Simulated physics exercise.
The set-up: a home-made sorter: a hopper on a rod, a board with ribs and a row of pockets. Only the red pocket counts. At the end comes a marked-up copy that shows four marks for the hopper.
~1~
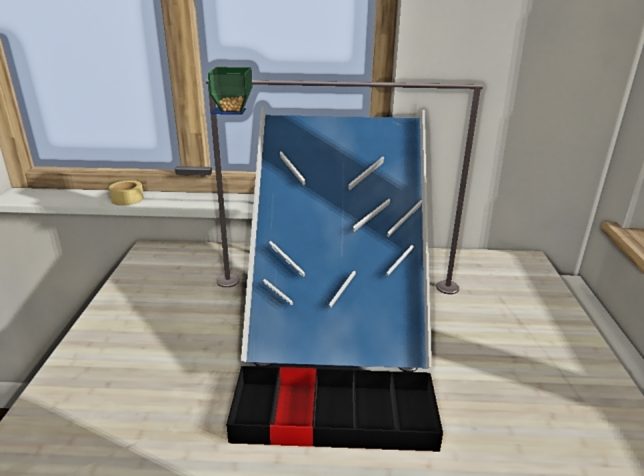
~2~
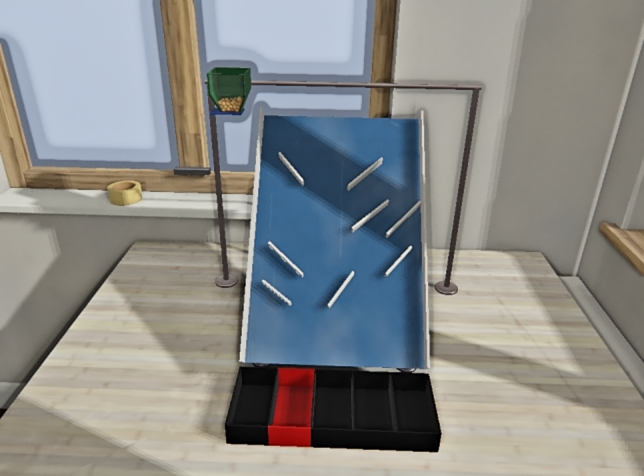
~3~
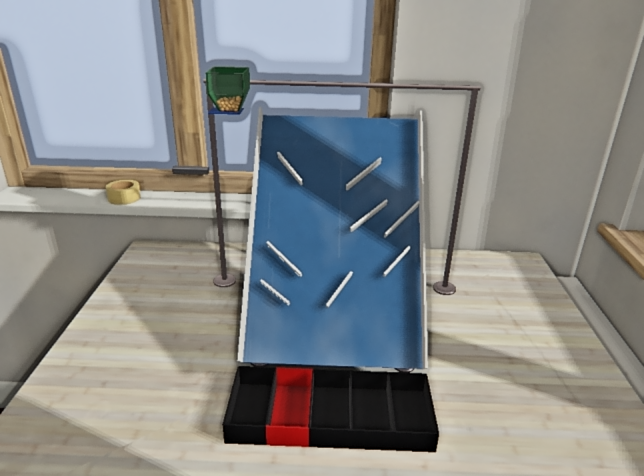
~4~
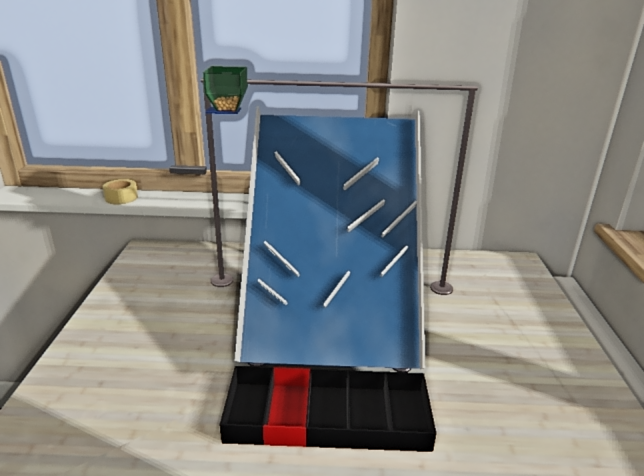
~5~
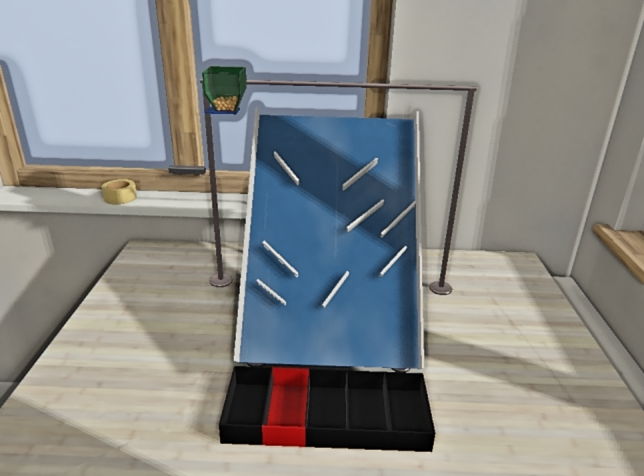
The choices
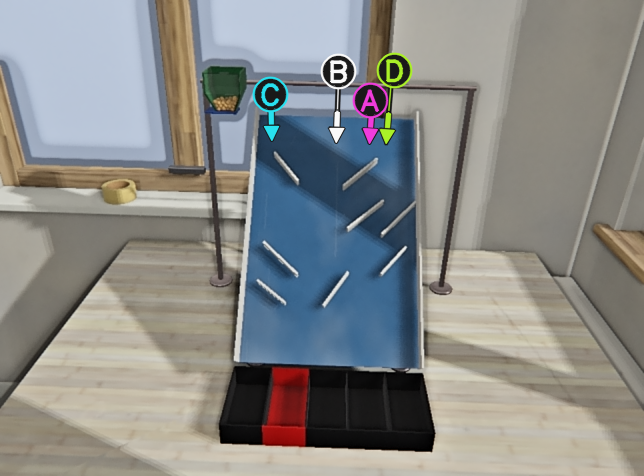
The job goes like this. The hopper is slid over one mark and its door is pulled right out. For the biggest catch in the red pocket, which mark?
Use mark B.
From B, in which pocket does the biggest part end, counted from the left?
It is the second one.
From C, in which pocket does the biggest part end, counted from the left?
The first from the left.
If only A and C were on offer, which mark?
Mark A.
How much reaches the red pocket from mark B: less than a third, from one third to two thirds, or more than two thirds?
It is more than two thirds.
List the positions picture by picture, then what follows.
In the first frame, hopper at (232, 103), dried chickpeas, door shut.
In the second frame, ribs (279, 152) to (303, 181), (348, 186) to (382, 158), (353, 228) to (388, 200).
In the third frame, ribs (386, 234) to (419, 201), (267, 242) to (301, 274), (385, 274) to (410, 247).
In the fourth frame, ribs (258, 280) to (286, 302), (324, 305) to (349, 272).
In the fifth frame, red pocket at (284, 435), number 2 of 5 from the left.
On the marked copy, mark A meets the board at (369, 138); mark B meets the board at (336, 137); mark C meets the board at (271, 135); mark D meets the board at (386, 138).
With A, about half in the red pocket, about half in other pockets, a stray few outside the box.
With B, most in the red pocket, about a quarter in other pockets, a stray few outside the box.
With C, about a quarter in the red pocket, about two thirds in other pockets, a stray few held on the board, a stray few outside the box.
With D, about a third in the red pocket, about half in other pockets.
